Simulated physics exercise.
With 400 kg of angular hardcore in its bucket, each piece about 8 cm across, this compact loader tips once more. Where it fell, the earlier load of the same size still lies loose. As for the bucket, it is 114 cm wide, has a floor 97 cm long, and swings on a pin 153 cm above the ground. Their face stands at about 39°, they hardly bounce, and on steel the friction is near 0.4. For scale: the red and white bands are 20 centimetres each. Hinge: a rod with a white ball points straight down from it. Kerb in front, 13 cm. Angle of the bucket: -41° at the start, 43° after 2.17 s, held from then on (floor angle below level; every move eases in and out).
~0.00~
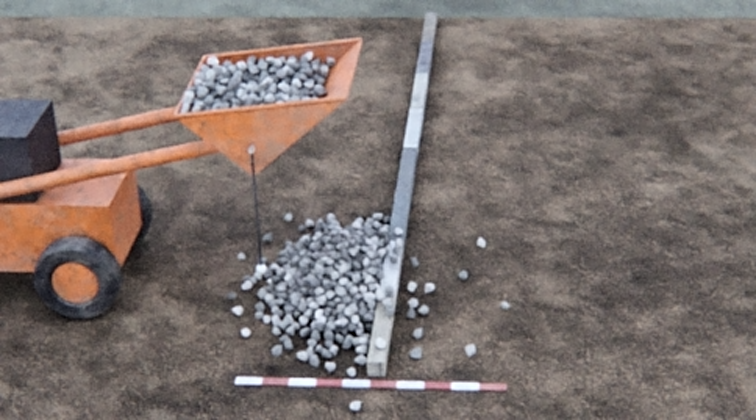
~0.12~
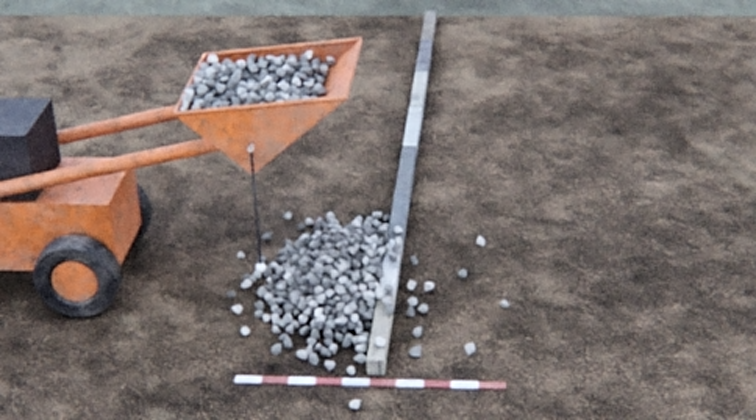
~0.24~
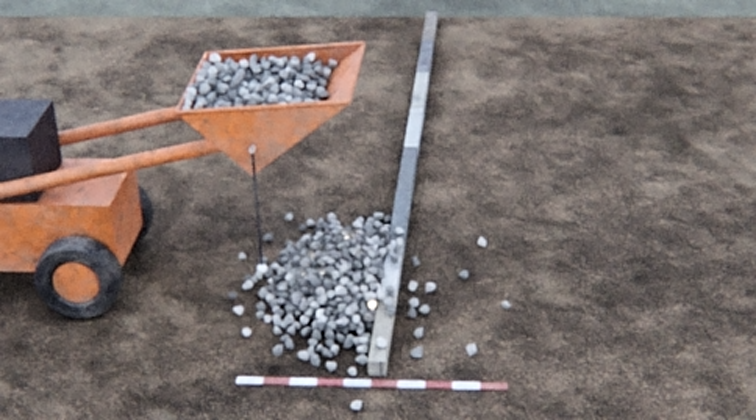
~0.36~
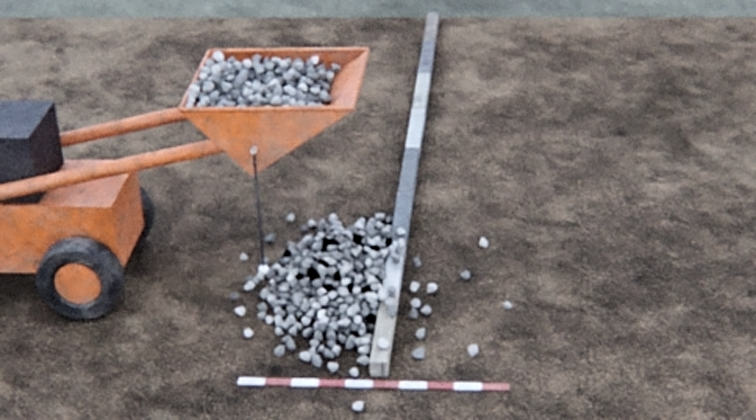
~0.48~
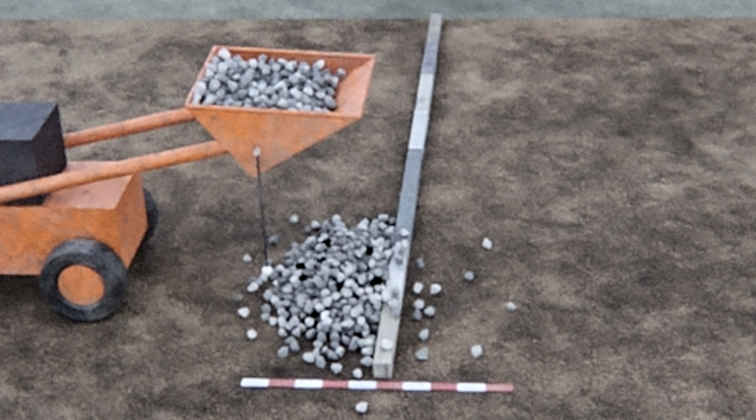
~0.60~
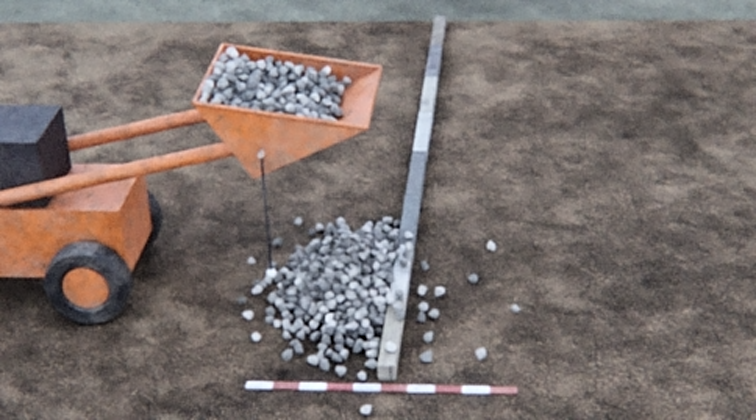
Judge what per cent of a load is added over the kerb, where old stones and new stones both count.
The amount added is about 69 per cent of a load.
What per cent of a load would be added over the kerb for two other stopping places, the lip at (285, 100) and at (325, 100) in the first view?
The first position would add some 10 per cent, the second some 45.
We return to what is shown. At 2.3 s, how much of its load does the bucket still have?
20 % still inside.
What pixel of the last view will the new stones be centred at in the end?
Near (429, 279).
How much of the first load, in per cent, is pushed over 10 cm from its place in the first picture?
The answer is about 0 per cent.
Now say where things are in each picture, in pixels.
The first picture shows lip at (346, 98), floor tilted -41°, highest stones at (290, 68). The earlier load is highest near (343, 249), 30 cm above ground level, 98 % on this side of the kerb, 2 % over the kerb.
In the second picture, the bucket is at -40°, its lip at (346, 98); the top of the load is at (290, 66); the stones move at 0.0 m/s on average.
In the third picture, the bucket is at -38°, its lip at (349, 102); the top of the load is at (259, 70); the stones move at 0.1 m/s on average.
The fourth picture shows lip at (354, 108), floor tilted -35°, highest stones at (220, 69); the stones move at 0.1 m/s on average.
In the fifth picture, the bucket is at -30°, its lip at (360, 117); the top of the load is at (219, 67); the stones move at 0.2 m/s on average.
The sixth picture shows lip at (367, 128), floor tilted -25°, highest stones at (227, 65); the stones move at 0.2 m/s on average.
After 1.6 s the floor is at 30°; in per cent of one load, 98 in the bucket, 100 on this side of the kerb, 2 over the kerb; the foremost stones are at (462, 309).
After 2.3 s the floor is at 43°; in per cent of one load, 22 in the bucket, 154 on this side of the kerb, 25 over the kerb; the foremost stones are at (487, 288).
After 2.6 s the floor is at 43°; in per cent of one load, 0 in the bucket, 145 on this side of the kerb, 55 over the kerb; the foremost stones are at (543, 276).
After 5.3 s the floor is at 43°; in per cent of one load, 0 in the bucket, 129 on this side of the kerb, 71 over the kerb; the foremost stones are at (580, 281). Net gain over the kerb, 69.
